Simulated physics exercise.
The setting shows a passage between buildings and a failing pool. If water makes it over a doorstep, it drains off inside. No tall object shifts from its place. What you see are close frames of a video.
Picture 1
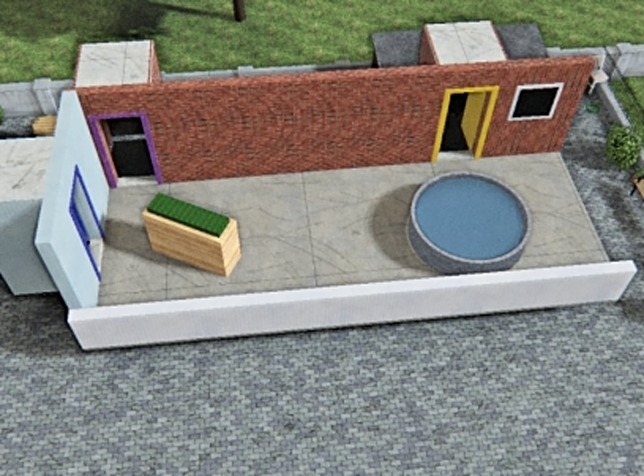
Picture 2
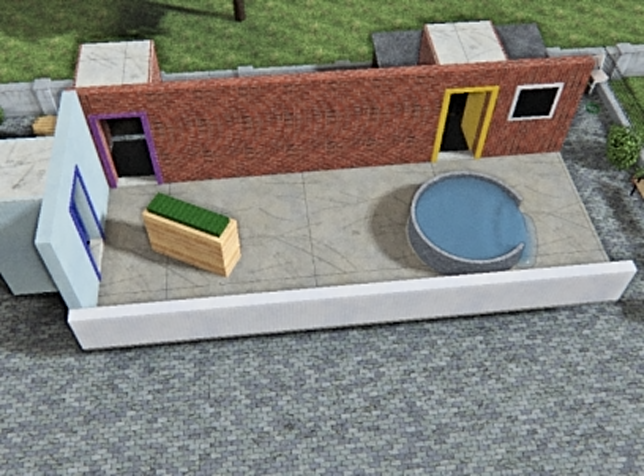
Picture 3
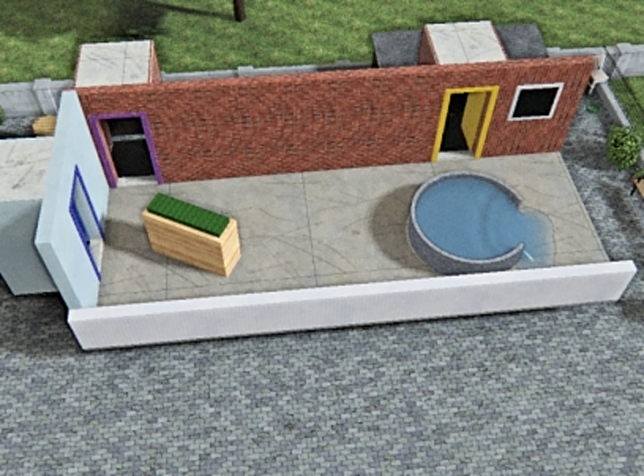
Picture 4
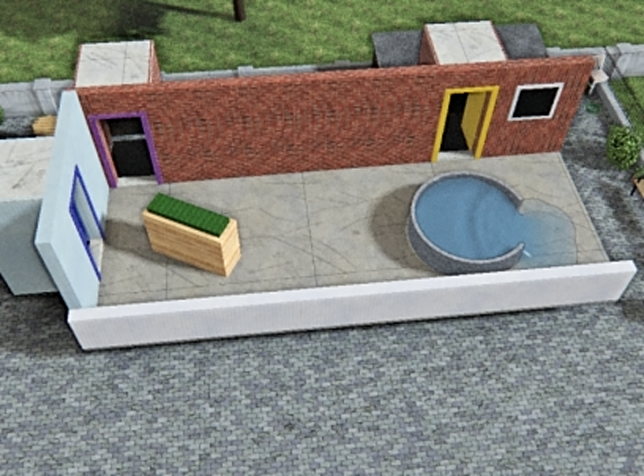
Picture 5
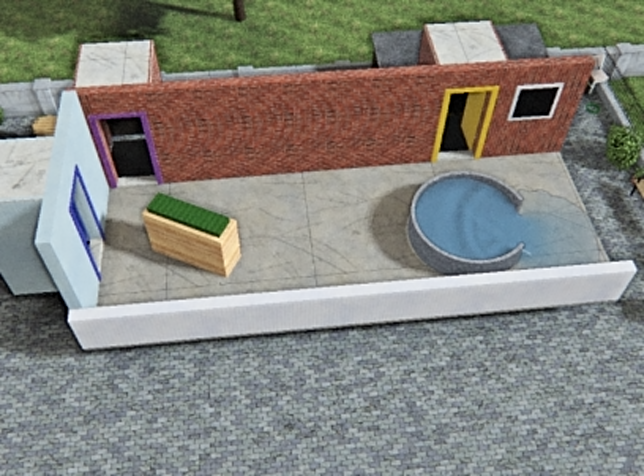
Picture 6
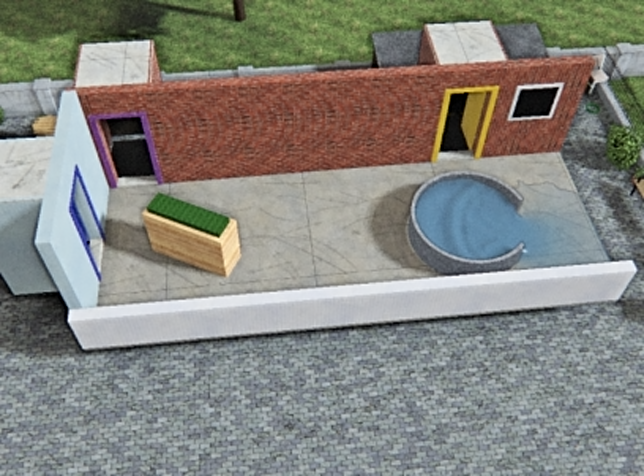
The clip opens on still water in a round gray pool, set on a paved passage beside a brick wall. A gap appears in the pool's right side and water pours out, then spreads rightward across the paving, while the wooden planter and walls stay still.
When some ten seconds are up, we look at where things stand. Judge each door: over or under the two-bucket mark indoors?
My call: Yellow door, under; blue door, under; purple door, under.
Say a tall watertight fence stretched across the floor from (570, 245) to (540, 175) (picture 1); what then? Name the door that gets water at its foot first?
First: The one in yellow.
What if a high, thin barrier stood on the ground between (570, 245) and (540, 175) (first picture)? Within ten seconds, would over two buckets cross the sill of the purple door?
On my reading, the purple door stays short.
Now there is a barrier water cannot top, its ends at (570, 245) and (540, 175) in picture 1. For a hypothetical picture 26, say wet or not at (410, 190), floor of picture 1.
Swamped.
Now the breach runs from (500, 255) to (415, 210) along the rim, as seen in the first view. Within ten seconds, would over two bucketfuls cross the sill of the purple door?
Here the purple door overshoots.
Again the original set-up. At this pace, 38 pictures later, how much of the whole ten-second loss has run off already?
My estimate is roughly 85 percent.
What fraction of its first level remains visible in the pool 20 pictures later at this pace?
Roughly 42 percent.
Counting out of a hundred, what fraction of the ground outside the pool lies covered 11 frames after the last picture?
Some 15 per cent.
A moment on, water covers 10 % of the floor; the yellow door not reached, the blue door not reached, the purple door not reached.
Next, water covers 15 % of the floor; the yellow door not reached, the blue door not reached, the purple door not reached.
Then, water covers 15 % of the floor; the yellow door not reached, the blue door not reached, the purple door not reached.
Later, water covers 15 % of the floor; the yellow door not reached, the blue door not reached, the purple door not reached.
In the end, water covers 15 % of the floor; the yellow door not reached, the blue door not reached, the purple door not reached.
